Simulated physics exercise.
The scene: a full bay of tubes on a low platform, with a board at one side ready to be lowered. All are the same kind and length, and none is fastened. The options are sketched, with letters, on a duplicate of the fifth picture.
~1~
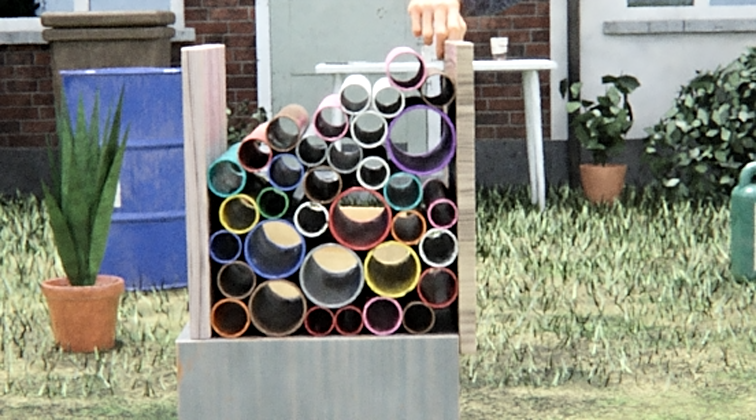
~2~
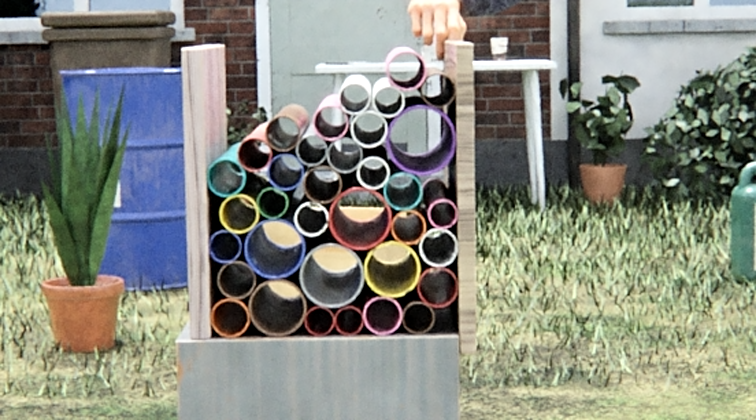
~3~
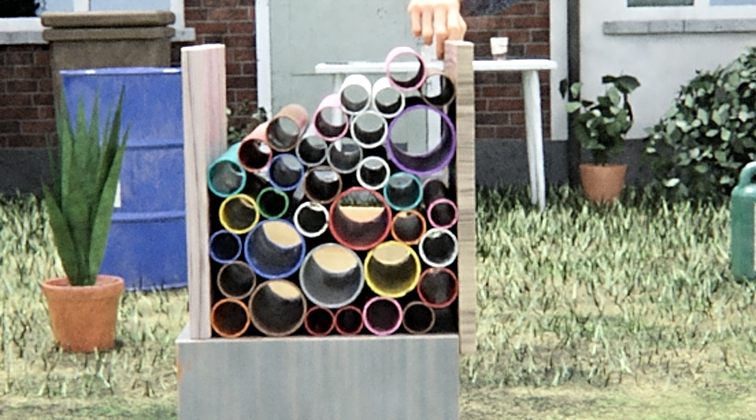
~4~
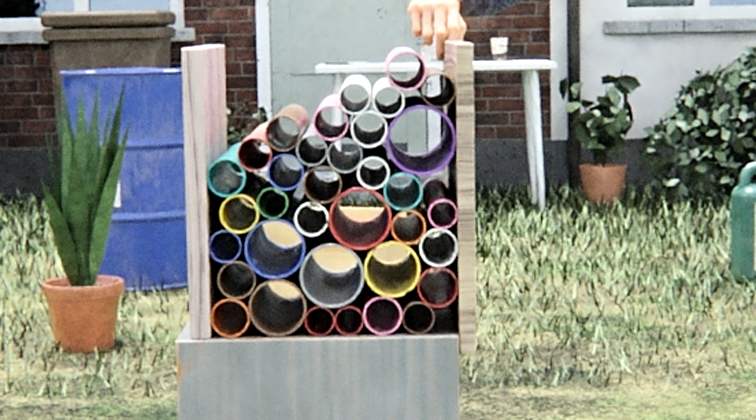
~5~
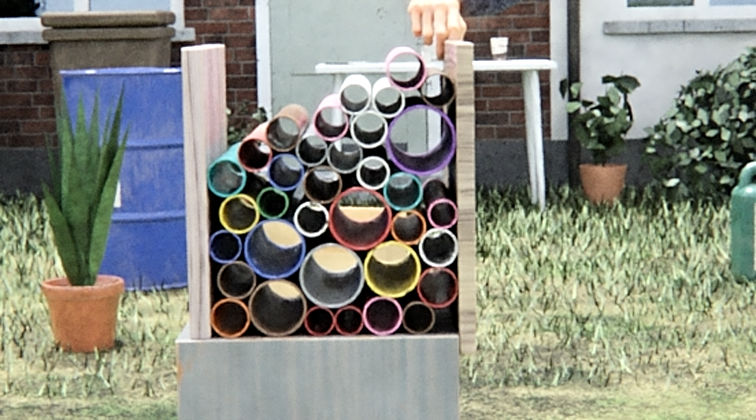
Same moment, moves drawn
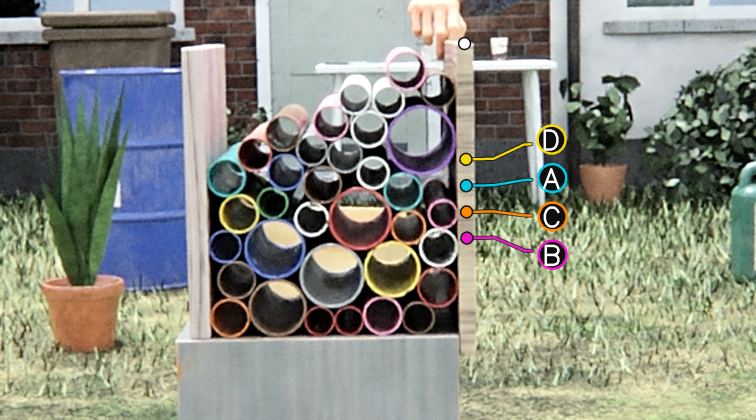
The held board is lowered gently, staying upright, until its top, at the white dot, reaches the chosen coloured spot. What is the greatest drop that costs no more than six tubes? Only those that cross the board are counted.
Down to C.
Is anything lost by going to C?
Yes.
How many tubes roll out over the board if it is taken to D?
With D, two.
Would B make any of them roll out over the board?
At B: Yes.
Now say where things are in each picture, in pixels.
A white tube (389, 101); side board (459, 185); an orange tube (231, 318), in the first frame.
An orange tube (231, 318); a brown tube (418, 318), in the second frame.
An orange tube (409, 227); a white tube (312, 219), in the third frame.
A grey tube (345, 155); a green tube (272, 203), in the fourth frame.
A white tube (389, 101); side board (459, 185); an orange tube (231, 318), in the fifth frame.
On the marked copy, A at (466, 186); B at (467, 238); C at (467, 212); D at (466, 159); the white dot at (465, 44).
Following C. Soon after the start, top of the board (456, 120).
Later, top of the board (457, 204).
In the end, top of the board (457, 211), five out over the board.
As for the rest, A two out over the board; B more than six out over the board; D two out over the board.
